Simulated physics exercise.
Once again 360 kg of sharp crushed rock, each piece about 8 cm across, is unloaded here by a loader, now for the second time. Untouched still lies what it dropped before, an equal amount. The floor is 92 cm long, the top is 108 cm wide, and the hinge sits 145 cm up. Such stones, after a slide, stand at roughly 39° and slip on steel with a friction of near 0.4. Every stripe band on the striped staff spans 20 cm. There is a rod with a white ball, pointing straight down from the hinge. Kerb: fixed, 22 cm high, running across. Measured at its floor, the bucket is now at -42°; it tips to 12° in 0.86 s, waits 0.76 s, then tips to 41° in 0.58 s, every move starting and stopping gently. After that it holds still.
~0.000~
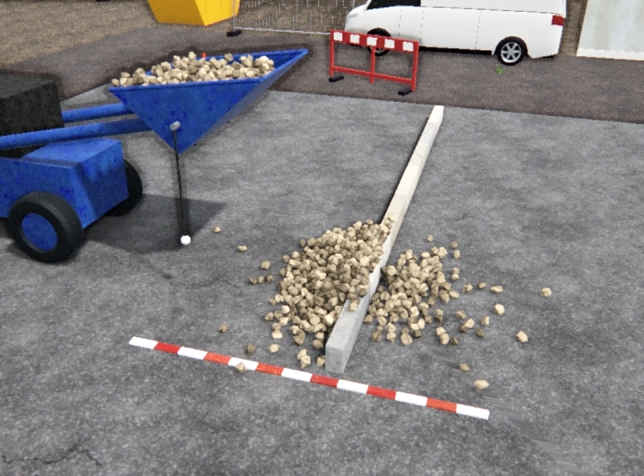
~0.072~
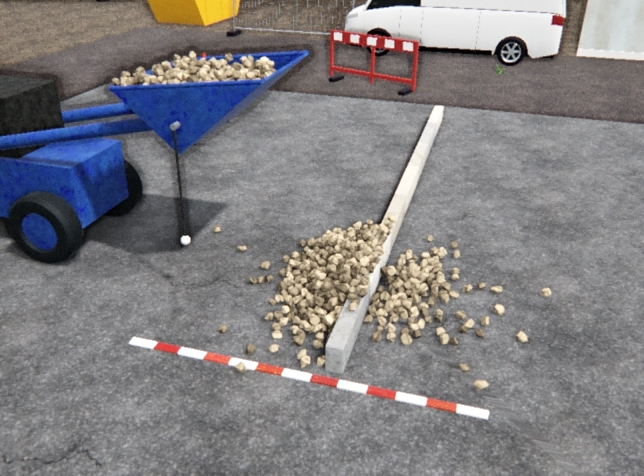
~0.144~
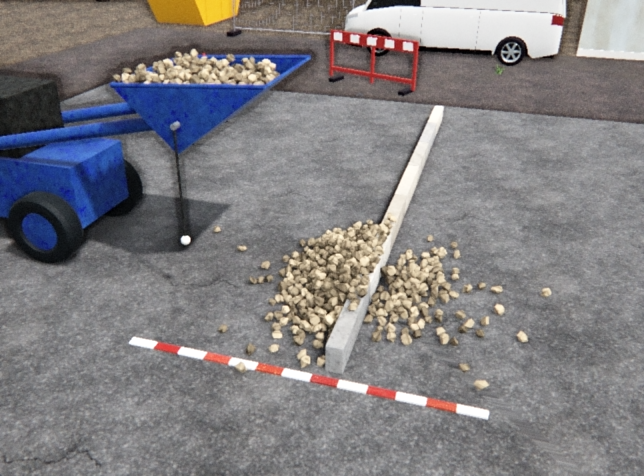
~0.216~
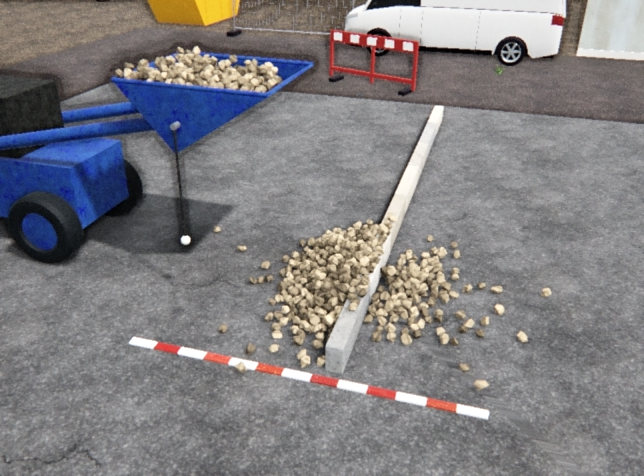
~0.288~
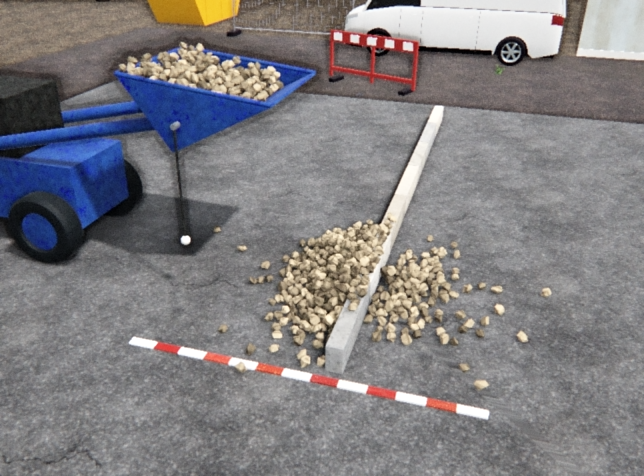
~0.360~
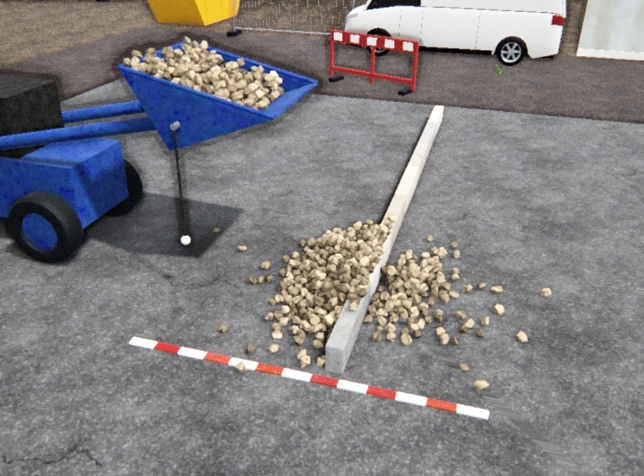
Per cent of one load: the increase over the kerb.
1 percent.
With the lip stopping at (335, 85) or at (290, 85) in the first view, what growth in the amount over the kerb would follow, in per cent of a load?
Roughly 55 per cent, then 5 per cent.
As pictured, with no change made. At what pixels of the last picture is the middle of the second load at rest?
Middle: Approx. (305, 256) px.
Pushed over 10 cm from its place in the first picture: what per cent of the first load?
0 %.
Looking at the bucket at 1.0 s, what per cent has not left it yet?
Roughly 100 per cent of its load.
After 0.6 s the floor is at 3°; in per cent of one load, 100 in the bucket, 78 on this side of the kerb, 22 over the kerb; the foremost stones are at (499, 317).
After 1.0 s the floor is at 12°; in per cent of one load, 100 in the bucket, 78 on this side of the kerb, 22 over the kerb; the foremost stones are at (499, 317).
After 2.7 s the floor is at 41°; in per cent of one load, 13 in the bucket, 164 on this side of the kerb, 23 over the kerb; the foremost stones are at (499, 317).
After 5.3 s the floor is at 41°; in per cent of one load, 0 in the bucket, 177 on this side of the kerb, 23 over the kerb; the foremost stones are at (499, 317). Net gain over the kerb, 1.
